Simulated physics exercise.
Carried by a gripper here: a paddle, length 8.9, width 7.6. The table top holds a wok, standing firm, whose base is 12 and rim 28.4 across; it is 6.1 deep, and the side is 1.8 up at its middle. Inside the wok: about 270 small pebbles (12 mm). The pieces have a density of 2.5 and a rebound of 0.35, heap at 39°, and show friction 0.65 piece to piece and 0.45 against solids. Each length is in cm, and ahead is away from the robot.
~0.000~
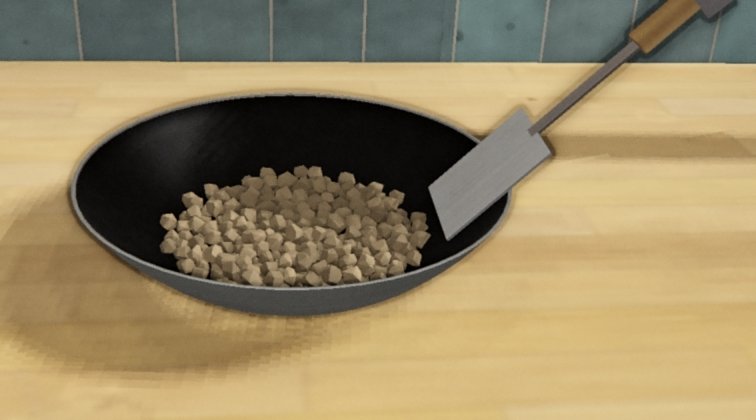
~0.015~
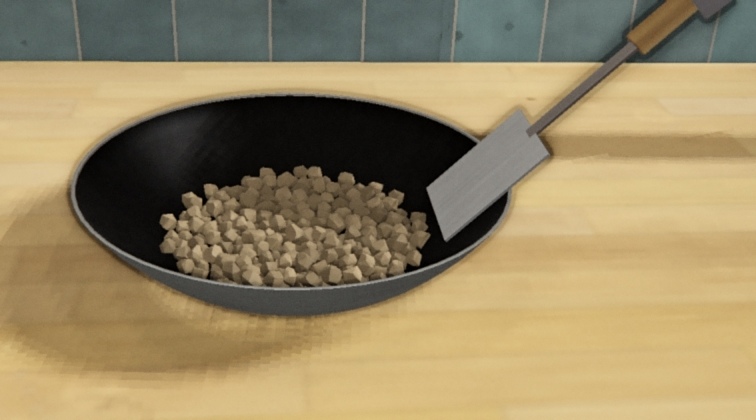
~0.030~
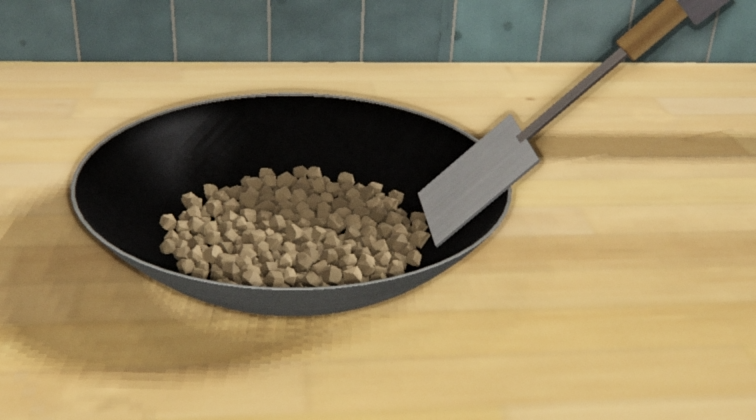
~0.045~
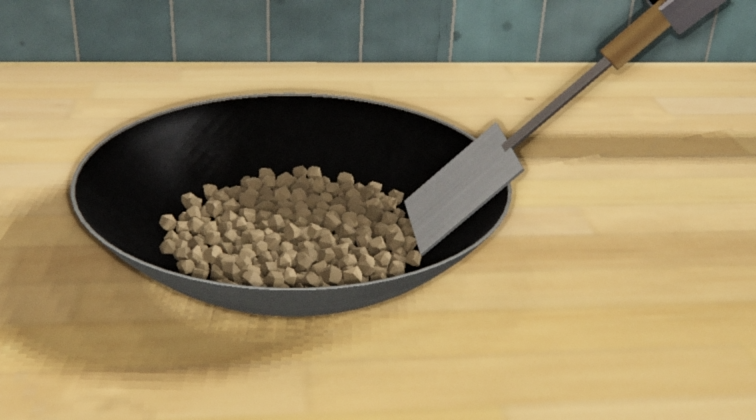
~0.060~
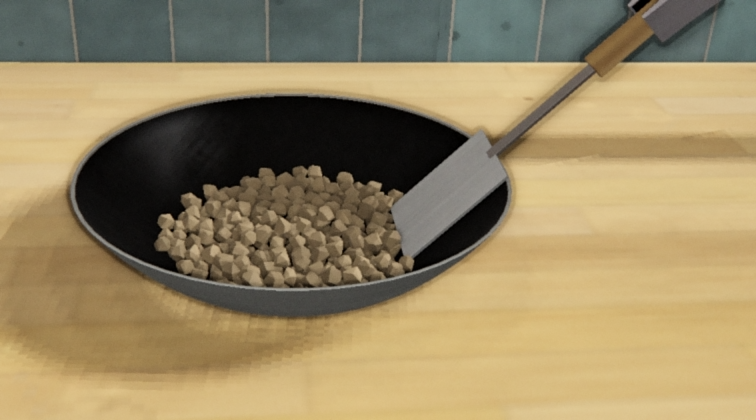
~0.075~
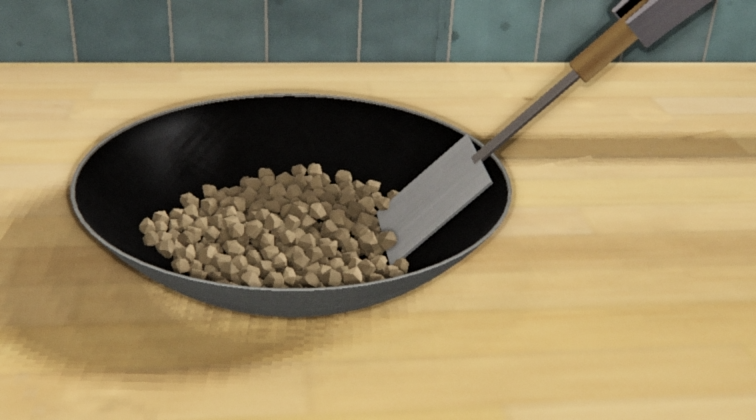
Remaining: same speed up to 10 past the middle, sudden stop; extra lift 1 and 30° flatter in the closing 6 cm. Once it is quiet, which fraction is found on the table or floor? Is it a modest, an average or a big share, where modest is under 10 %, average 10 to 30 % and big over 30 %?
Average.
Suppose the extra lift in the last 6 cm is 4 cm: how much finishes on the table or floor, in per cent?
Roughly 25 per cent.
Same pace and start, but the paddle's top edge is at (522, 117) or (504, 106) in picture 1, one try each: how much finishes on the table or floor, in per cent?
About 20% and 25%.
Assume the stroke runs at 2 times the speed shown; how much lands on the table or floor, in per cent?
Something close to 45 per cent ends up on the table or floor.
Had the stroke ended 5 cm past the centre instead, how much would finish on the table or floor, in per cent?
Changed stop: Approx. 0 %.
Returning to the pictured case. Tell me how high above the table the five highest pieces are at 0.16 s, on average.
Around 5 cm above the table.
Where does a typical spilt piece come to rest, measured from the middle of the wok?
About 22 centimetres.
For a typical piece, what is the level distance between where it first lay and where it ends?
I'd estimate close to 5 centimetres.
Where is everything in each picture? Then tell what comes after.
In the first frame, the paddle top edge at (536, 130), sloping 45°; upper third of the load around (310, 223), from x 170 to 420, top at y 175; 271 in the wok.
In the second frame, the paddle top edge at (534, 131), sloping 45°; upper third of the load around (310, 223), from x 170 to 420, top at y 175.
In the third frame, the paddle top edge at (525, 136), sloping 45°; upper third of the load around (310, 224), from x 170 to 420, top at y 175.
In the fourth frame, the paddle top edge at (510, 145), sloping 45°; upper third of the load around (308, 223), from x 170 to 415, top at y 175.
In the fifth frame, the paddle top edge at (494, 152), sloping 45°; upper third of the load around (299, 227), from x 160 to 405, top at y 175.
In the sixth frame, the paddle top edge at (479, 157), sloping 45°; upper third of the load around (287, 225), from x 145 to 400, top at y 170; 271 in the wok.
After 0.16 s, sloping 45°, highest piece 5 above the table; 271 in the wok.
After 0.25 s, sloping 37°, highest piece 8 above the table; 270 in the wok, 1 on the blade or in flight.
After 0.50 s, sloping 15°, highest piece 7 above the table; 230 in the wok, 40 on the table or floor, 1 on the blade or in flight.
After 1.55 s, sloping 15°, highest piece 7 above the table; 230 in the wok, 41 on the table or floor.
In the end, 230 in the wok, 41 on the table or floor. That is 15 % on the table or floor.
